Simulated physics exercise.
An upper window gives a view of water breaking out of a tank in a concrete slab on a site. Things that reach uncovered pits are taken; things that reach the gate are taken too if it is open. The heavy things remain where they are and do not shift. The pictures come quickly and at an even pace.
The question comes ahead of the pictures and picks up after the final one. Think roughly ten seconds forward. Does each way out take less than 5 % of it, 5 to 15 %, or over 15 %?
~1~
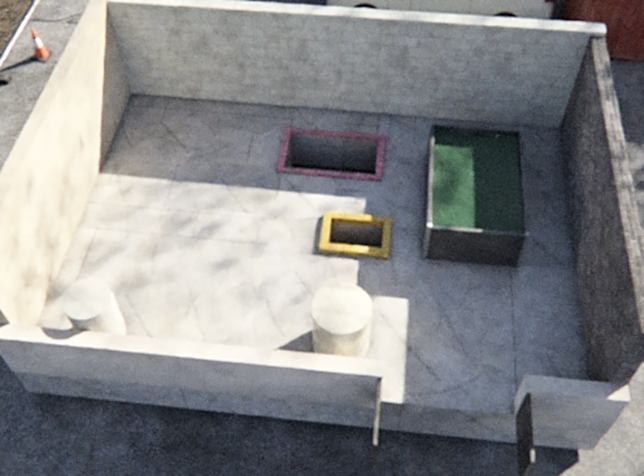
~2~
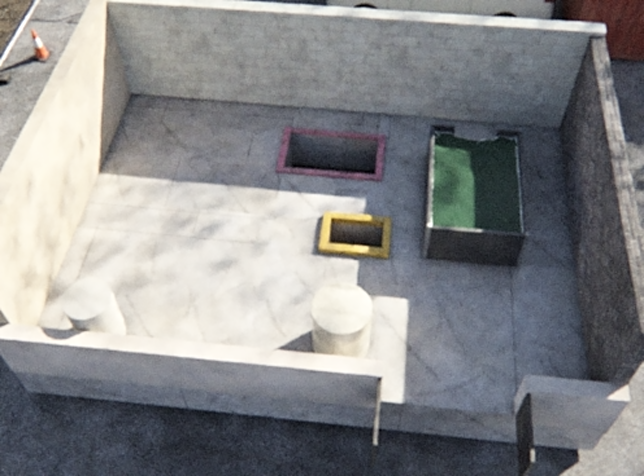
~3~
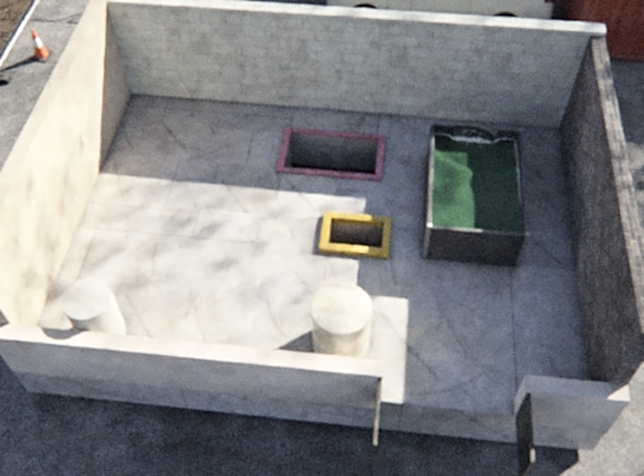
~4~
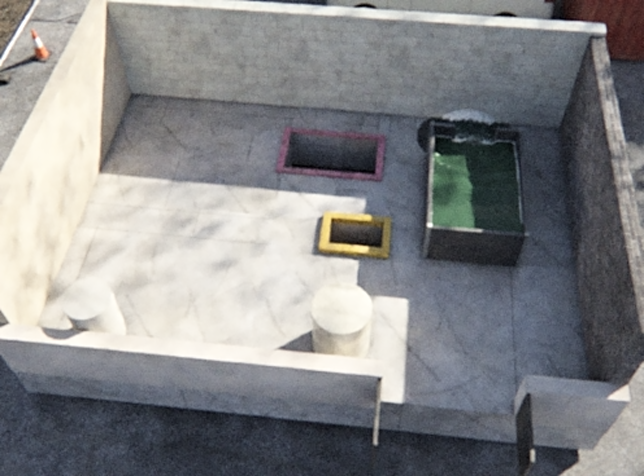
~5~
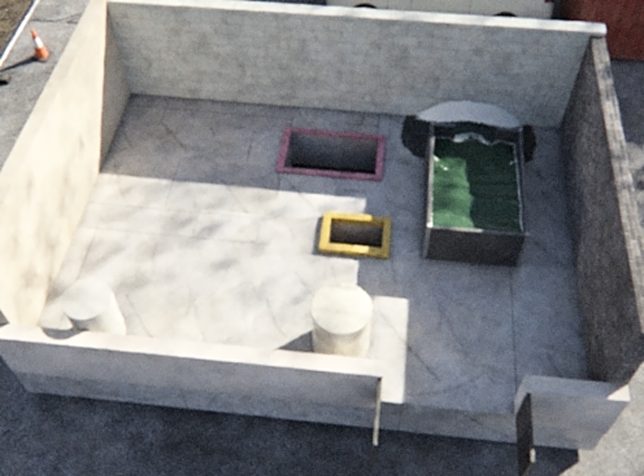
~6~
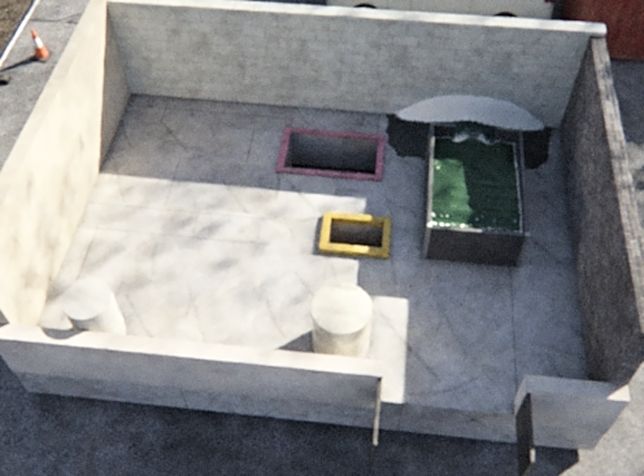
The gate holds five to fifteen per cent; the yellow pit never reaches five per cent; the pink pit holds five to fifteen per cent.
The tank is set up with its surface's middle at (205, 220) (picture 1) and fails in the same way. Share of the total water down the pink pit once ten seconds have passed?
The pink pit gets 14 per cent.
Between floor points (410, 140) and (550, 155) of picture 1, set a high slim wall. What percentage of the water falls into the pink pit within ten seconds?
Parts in a hundred: Pink 15.
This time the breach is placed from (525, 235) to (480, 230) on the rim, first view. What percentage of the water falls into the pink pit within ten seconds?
I'd estimate the pink pit takes around 0 percent.
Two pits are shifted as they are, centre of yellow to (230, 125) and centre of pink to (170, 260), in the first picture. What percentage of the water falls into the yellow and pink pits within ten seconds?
My answer: Yellow gets 2 percent, pink gets 2 percent.
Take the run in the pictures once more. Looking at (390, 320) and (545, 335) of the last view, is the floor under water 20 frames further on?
Well, the first is dry underfoot and the second is wet underfoot.
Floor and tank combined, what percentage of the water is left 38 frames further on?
Around 88 percent.
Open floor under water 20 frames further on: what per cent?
Around 35 percent, give or take.
A moment on, water covers 10 % of the floor; the gate 0 %, the yellow pit 0 %, the pink pit 0 %.
Next, water covers 20 % of the floor; the gate 0 %, the yellow pit 0 %, the pink pit 3 %.
Then, water covers 35 % of the floor; the gate 0 %, the yellow pit 0 %, the pink pit 6 %.
Later, water covers 60 % of the floor; the gate 3 %, the yellow pit 0 %, the pink pit 8 %.
In the end, water covers 90 % of the floor; the gate 8 %, the yellow pit 0 %, the pink pit 9 %.
